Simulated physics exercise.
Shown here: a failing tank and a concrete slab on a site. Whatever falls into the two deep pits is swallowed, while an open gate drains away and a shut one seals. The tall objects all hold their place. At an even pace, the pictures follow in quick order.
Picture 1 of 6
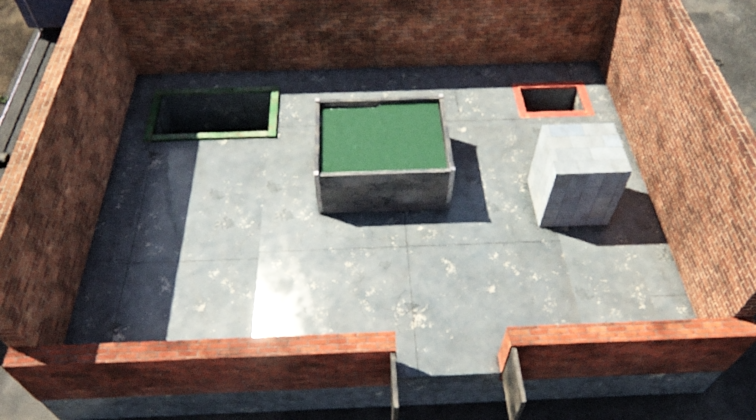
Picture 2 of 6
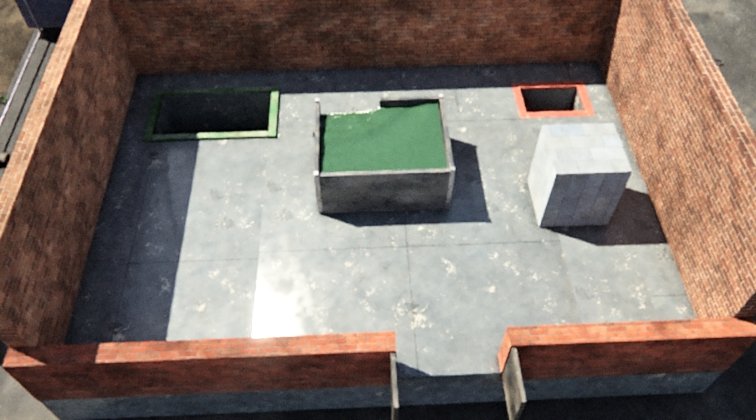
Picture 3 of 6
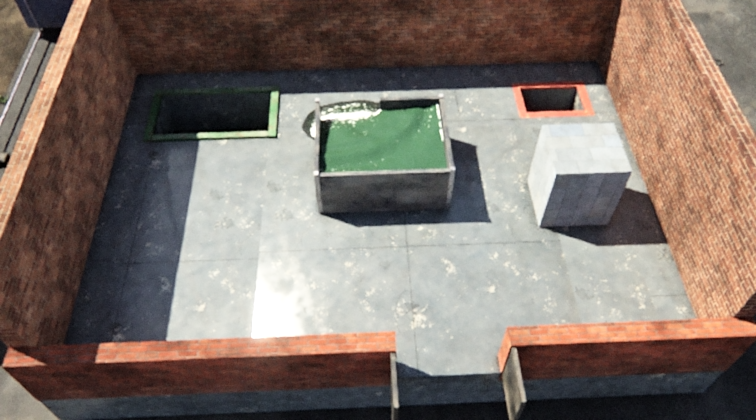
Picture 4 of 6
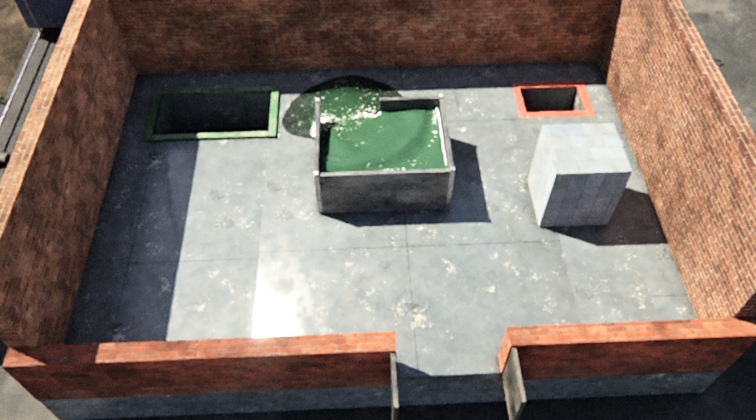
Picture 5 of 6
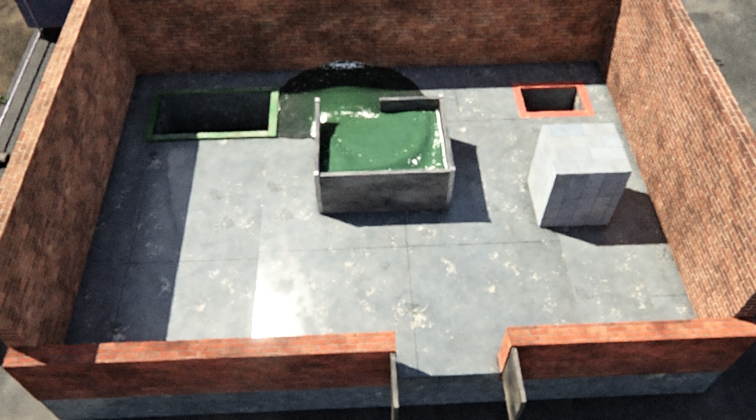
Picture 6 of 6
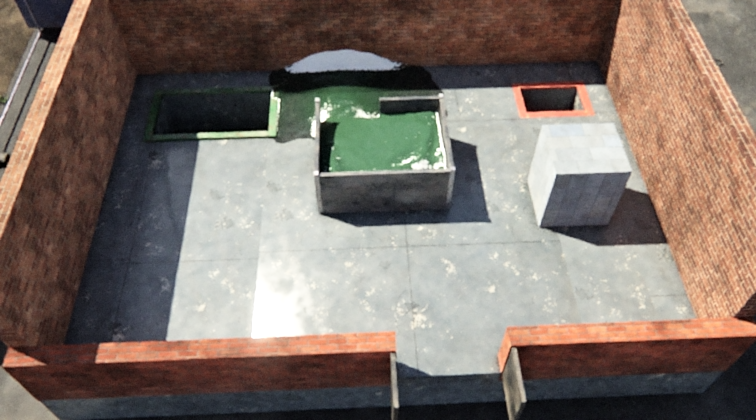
Green water pouring from the far side of an open concrete tank, spreading across a brick-walled yard to the back wall.
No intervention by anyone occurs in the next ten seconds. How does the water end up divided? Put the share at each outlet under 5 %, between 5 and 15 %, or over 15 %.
Outcome: The gate claims a light share - short of five per cent. The red pit claims a heavy share - exceeding fifteen per cent. The green pit claims a heavy share - exceeding fifteen per cent.
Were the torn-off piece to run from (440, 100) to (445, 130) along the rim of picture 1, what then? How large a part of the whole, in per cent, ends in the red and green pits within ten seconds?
In percent: Red 45, green 0.
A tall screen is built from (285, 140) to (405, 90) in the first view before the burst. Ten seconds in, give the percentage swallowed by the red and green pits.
I'd give red roughly 35 % and green roughly 0 %.
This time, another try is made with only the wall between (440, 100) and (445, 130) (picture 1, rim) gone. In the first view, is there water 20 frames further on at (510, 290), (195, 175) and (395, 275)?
Taking them in order, I'd say swamped, not reached and not reached.
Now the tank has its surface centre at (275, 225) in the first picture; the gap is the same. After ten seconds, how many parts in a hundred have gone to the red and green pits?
After ten seconds: Red pit around 8 percent, green pit around 50 percent.
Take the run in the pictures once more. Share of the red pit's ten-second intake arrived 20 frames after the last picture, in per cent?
Around 30 in a hundred.
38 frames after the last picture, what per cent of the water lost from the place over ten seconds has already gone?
Something close to 75 percent by that point.
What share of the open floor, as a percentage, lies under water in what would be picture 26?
Some 35 in a hundred.
A moment on, water covers 15 % of the floor; the gate 0 %, the red pit 0 %, the green pit 1 %.
Next, water covers 20 % of the floor; the gate 0 %, the red pit 1 %, the green pit 6 %.
Then, water covers 35 % of the floor; the gate 0 %, the red pit 6 %, the green pit 12 %.
Later, water covers 55 % of the floor; the gate 0 %, the red pit 12 %, the green pit 19 %.
In the end, water covers 80 % of the floor; the gate 0 %, the red pit 18 %, the green pit 22 %.
